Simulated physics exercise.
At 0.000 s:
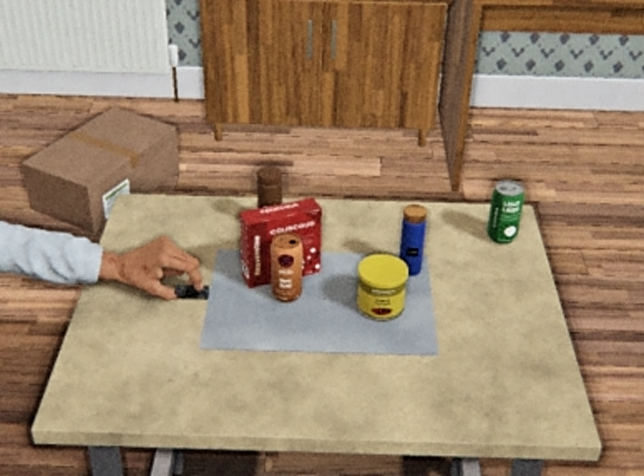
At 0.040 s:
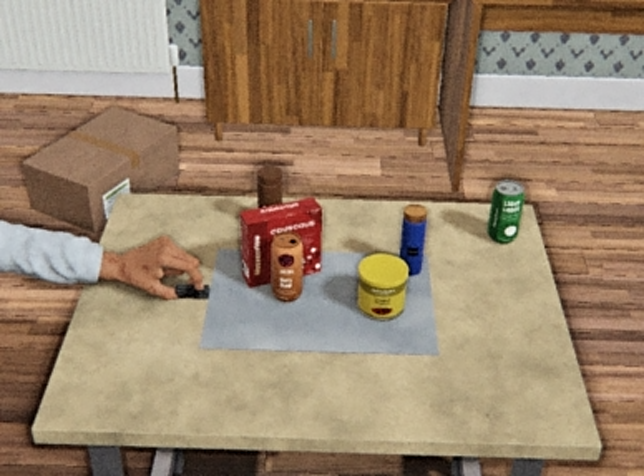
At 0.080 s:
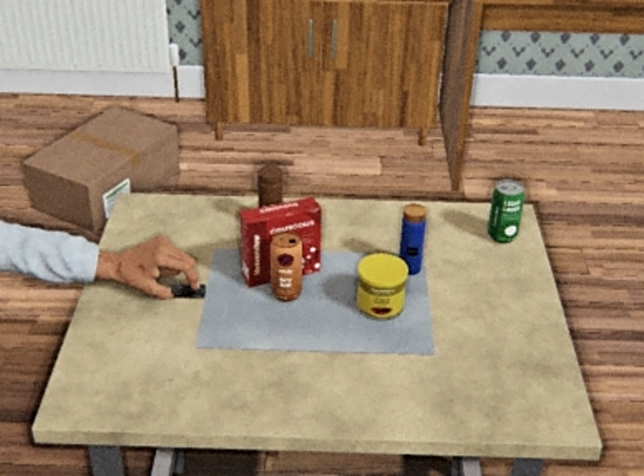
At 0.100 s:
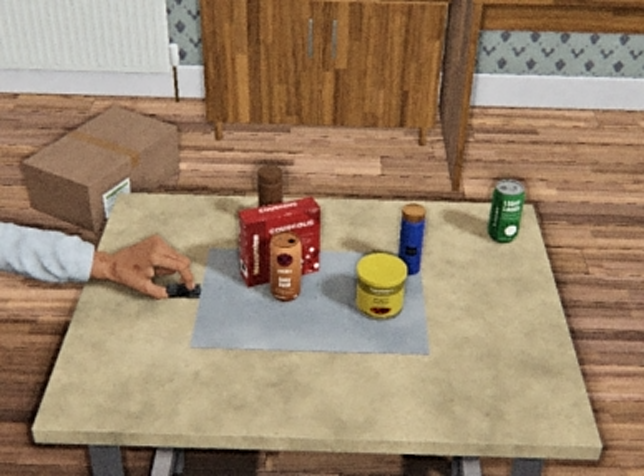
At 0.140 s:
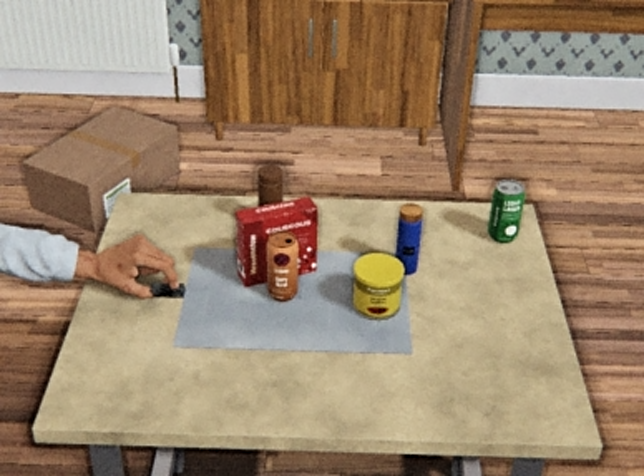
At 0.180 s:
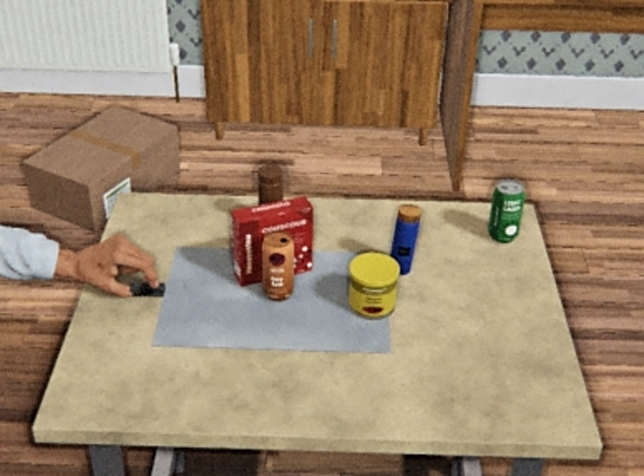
In the video, a hand at the left of a table pulls a blue-grey mat slowly, then faster, to the left beneath several containers, while the red packet, orange can, yellow tin and blue shaker shift slightly left.
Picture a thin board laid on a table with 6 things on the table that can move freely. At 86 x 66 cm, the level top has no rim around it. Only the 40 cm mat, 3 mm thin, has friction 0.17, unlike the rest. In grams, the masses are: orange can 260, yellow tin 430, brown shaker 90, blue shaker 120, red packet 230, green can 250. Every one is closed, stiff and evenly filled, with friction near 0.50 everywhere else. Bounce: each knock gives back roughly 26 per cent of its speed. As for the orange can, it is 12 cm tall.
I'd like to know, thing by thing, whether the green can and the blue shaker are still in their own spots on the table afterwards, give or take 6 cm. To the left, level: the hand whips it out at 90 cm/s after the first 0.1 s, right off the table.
As I see it, green can: In place; blue shaker: In place.
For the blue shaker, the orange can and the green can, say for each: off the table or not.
At the end the blue shaker remains on its base, the orange can leaves its base and the green can remains on its base.
By 0.38 s, 26 cm of pull; blue shaker 2 cm from its spot near (401, 240); orange can 10 cm from its spot; red packet 10 cm from its spot.
By 0.68 s, 53 cm of pull; blue shaker 2 cm from its spot near (402, 240); red packet 33 cm from its spot; orange can 33 cm from its spot.
By 0.88 s, 71 cm of pull; orange can and red packet now off the table; blue shaker 2 cm from its spot near (402, 240); yellow tin 6 cm from its spot.
By 1.08 s, 81 cm of pull; blue shaker 2 cm from its spot near (402, 241); yellow tin 6 cm from its spot.
When it is over (1.8 s), off the table, orange can and red packet; not toppled but over 6 cm from the start, yellow tin; the other 3 within 6 cm of the start. End places, in pixels of the last picture, green can near (506, 212), blue shaker near (402, 241).
